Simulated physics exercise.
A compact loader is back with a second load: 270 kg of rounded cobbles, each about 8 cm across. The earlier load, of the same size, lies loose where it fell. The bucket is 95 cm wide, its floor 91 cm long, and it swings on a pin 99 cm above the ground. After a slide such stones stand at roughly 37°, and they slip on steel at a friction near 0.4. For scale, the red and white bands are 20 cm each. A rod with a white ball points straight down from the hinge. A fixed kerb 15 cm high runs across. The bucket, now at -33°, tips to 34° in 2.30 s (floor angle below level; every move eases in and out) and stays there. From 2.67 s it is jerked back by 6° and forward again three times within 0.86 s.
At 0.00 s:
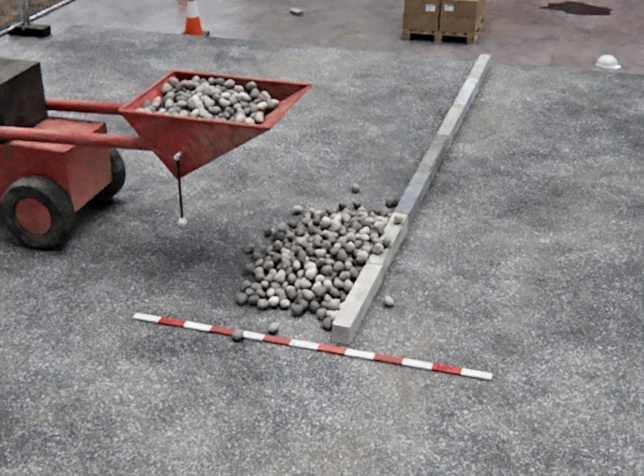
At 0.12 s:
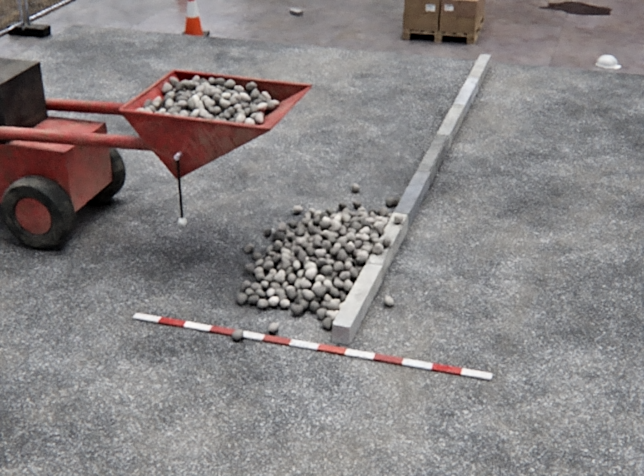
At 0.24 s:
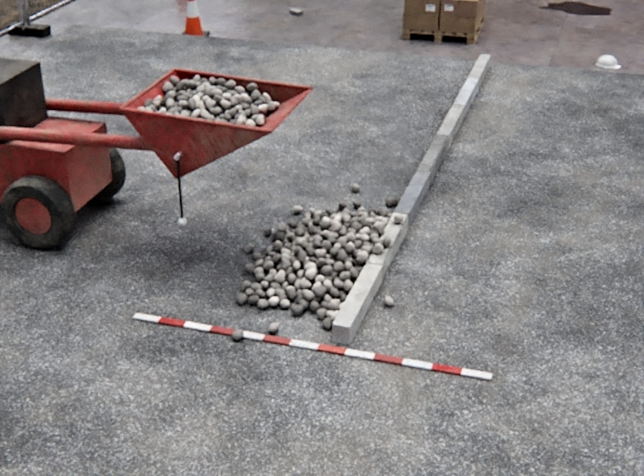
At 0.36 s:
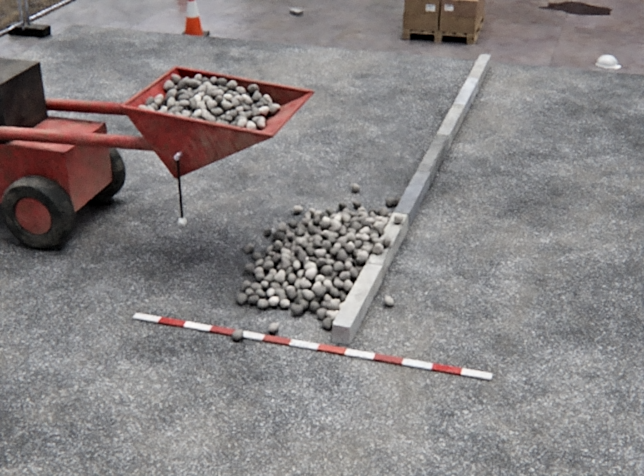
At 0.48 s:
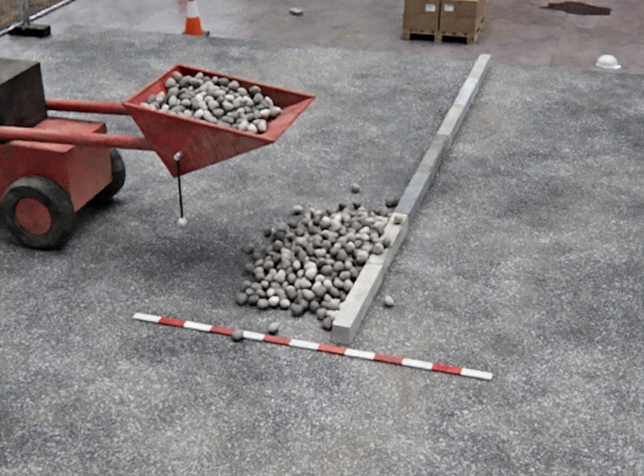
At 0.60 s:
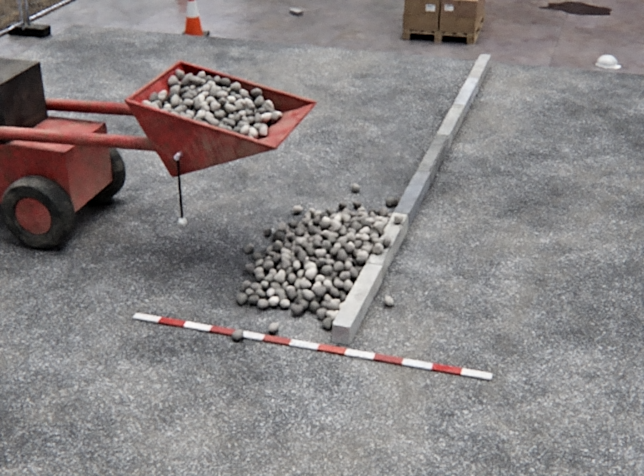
On a speckled grey floor in a yard or hall, seen from above at an angle, the view stays still. A red wheeled machine at left holds a bucket of grey stones, with a loose heap of similar stones against a pale kerb at centre, a red and white rod before it, and an orange cone and boxes behind. The bucket tilts slightly and slowly, its stones shifting a little, while the heap stays motionless.
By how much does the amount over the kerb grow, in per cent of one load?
Some 1 per cent is added.
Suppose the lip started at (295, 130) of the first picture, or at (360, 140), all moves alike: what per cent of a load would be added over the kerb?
Near 5 per cent from the first place, 80 from the second.
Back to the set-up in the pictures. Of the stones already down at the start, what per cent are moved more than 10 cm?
About 5 per cent.
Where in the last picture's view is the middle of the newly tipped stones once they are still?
Their middle is at about (306, 240).
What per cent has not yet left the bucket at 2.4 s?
It holds some 30 per cent.
After 1.7 s the floor is at 23°; in per cent of one load, 100 in the bucket, 100 on this side of the kerb; the foremost stones are at (379, 251).
After 2.4 s the floor is at 34°; in per cent of one load, 30 in the bucket, 170 on this side of the kerb; the foremost stones are at (379, 249).
After 4.0 s the floor is at 34°; in per cent of one load, 0 in the bucket, 199 on this side of the kerb, 1 over the kerb; the foremost stones are at (400, 268).
After 6.5 s the floor is at 34°; in per cent of one load, 0 in the bucket, 199 on this side of the kerb, 1 over the kerb; the foremost stones are at (401, 267). Net gain over the kerb, 1.
